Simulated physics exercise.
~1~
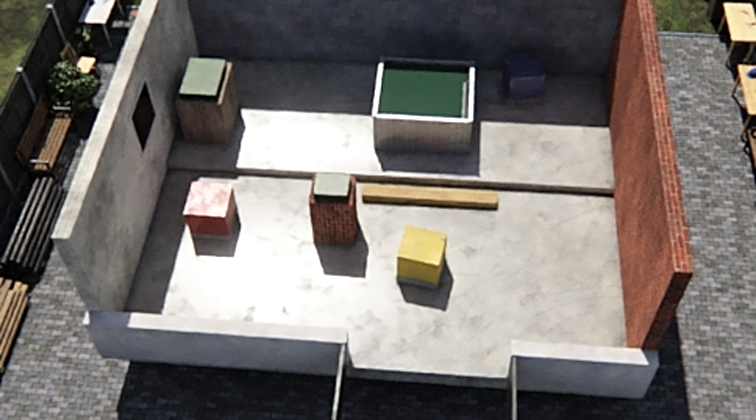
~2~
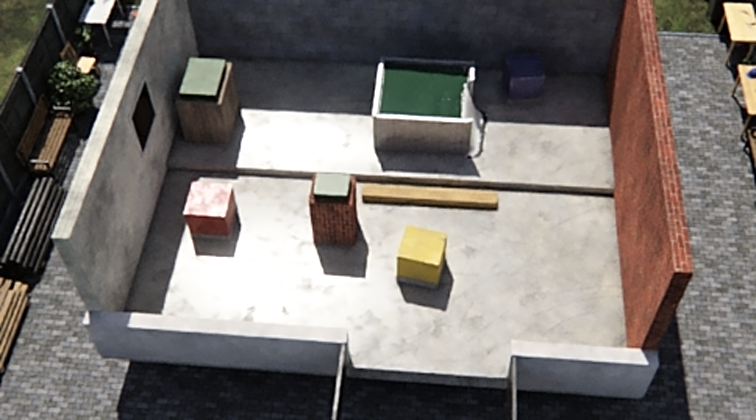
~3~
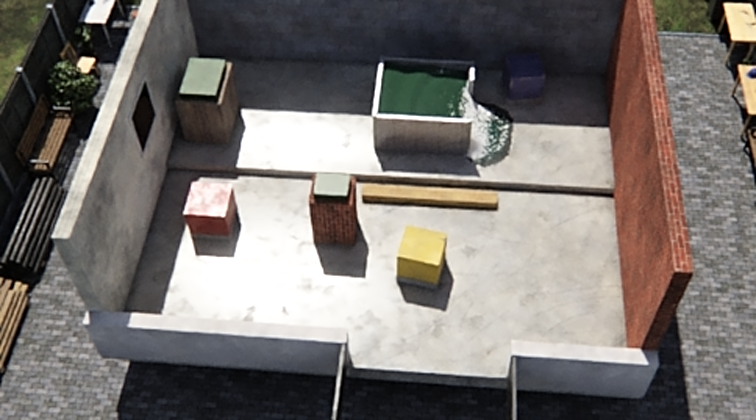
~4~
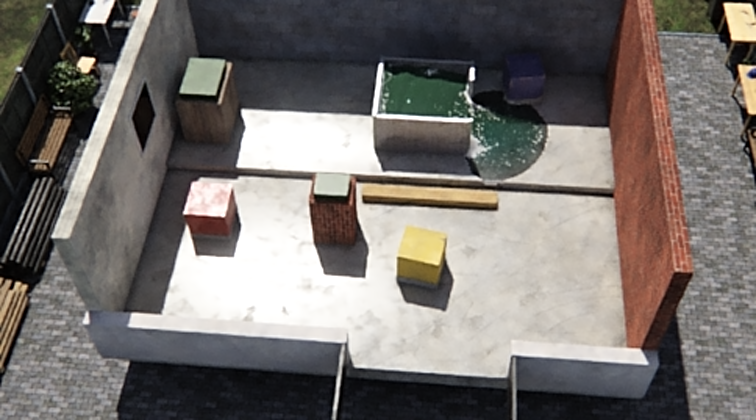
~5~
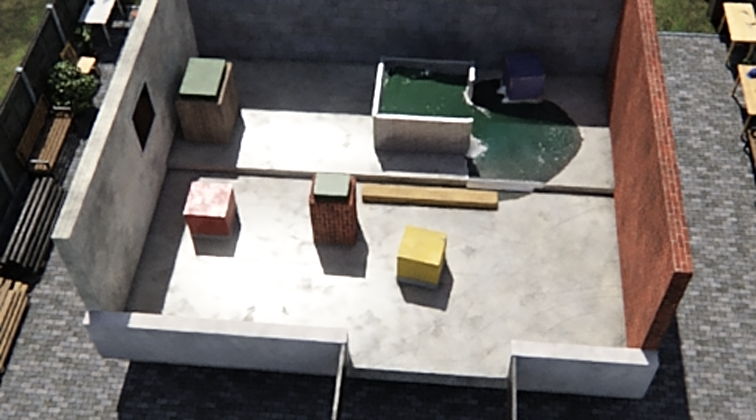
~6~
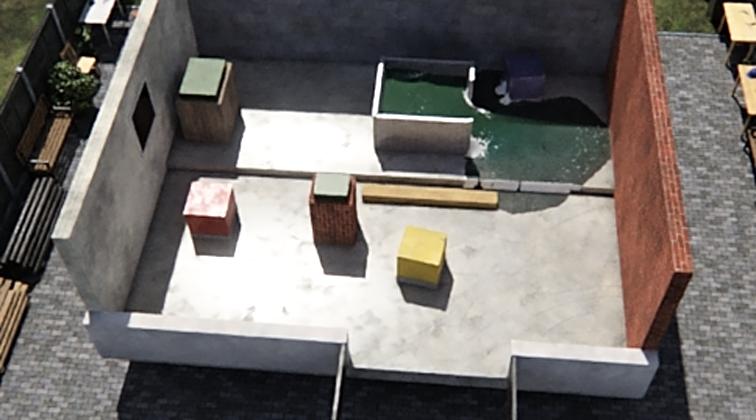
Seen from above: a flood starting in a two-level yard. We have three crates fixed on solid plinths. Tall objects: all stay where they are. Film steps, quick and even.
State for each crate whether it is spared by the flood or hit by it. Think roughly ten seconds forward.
As I see it, most likely the red crate remains untouched; most likely the yellow crate remains untouched; most likely the blue crate gets water on it.
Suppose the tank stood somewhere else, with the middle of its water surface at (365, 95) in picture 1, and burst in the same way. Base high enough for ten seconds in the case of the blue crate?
I'd say blue is overrun.
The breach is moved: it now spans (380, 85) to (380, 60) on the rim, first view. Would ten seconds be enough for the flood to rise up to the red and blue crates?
Red: Overtopped; blue: Not reached.
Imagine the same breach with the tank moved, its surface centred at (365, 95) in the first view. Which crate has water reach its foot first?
Answer: The one in blue.
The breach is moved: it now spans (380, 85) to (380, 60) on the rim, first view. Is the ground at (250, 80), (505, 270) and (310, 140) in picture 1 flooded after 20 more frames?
Place one: Reached by the flood. Place two: Spared by the leak. Place three: Reached by the flood.
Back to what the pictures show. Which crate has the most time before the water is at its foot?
That would be the one in red.
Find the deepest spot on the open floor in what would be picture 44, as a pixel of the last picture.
My pick is (581, 369).
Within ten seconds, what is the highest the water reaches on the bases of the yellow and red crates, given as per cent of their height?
Taking them in the order asked, 60 percent and 50 percent.
A moment on, water covers 20 % of the floor; the red crate not reached, the yellow crate not reached, the blue crate water round its plinth.
Next, water covers 25 % of the floor; the red crate not reached, the yellow crate not reached, the blue crate water round its plinth.
Then, water covers 35 % of the floor; the red crate not reached, the yellow crate not reached, the blue crate water round its plinth.
Later, water covers 60 % of the floor; the red crate not reached, the yellow crate water round its plinth, the blue crate water round its plinth.
In the end, water covers 80 % of the floor; the red crate stayed above the water, the yellow crate stayed above the water, the blue crate was topped.
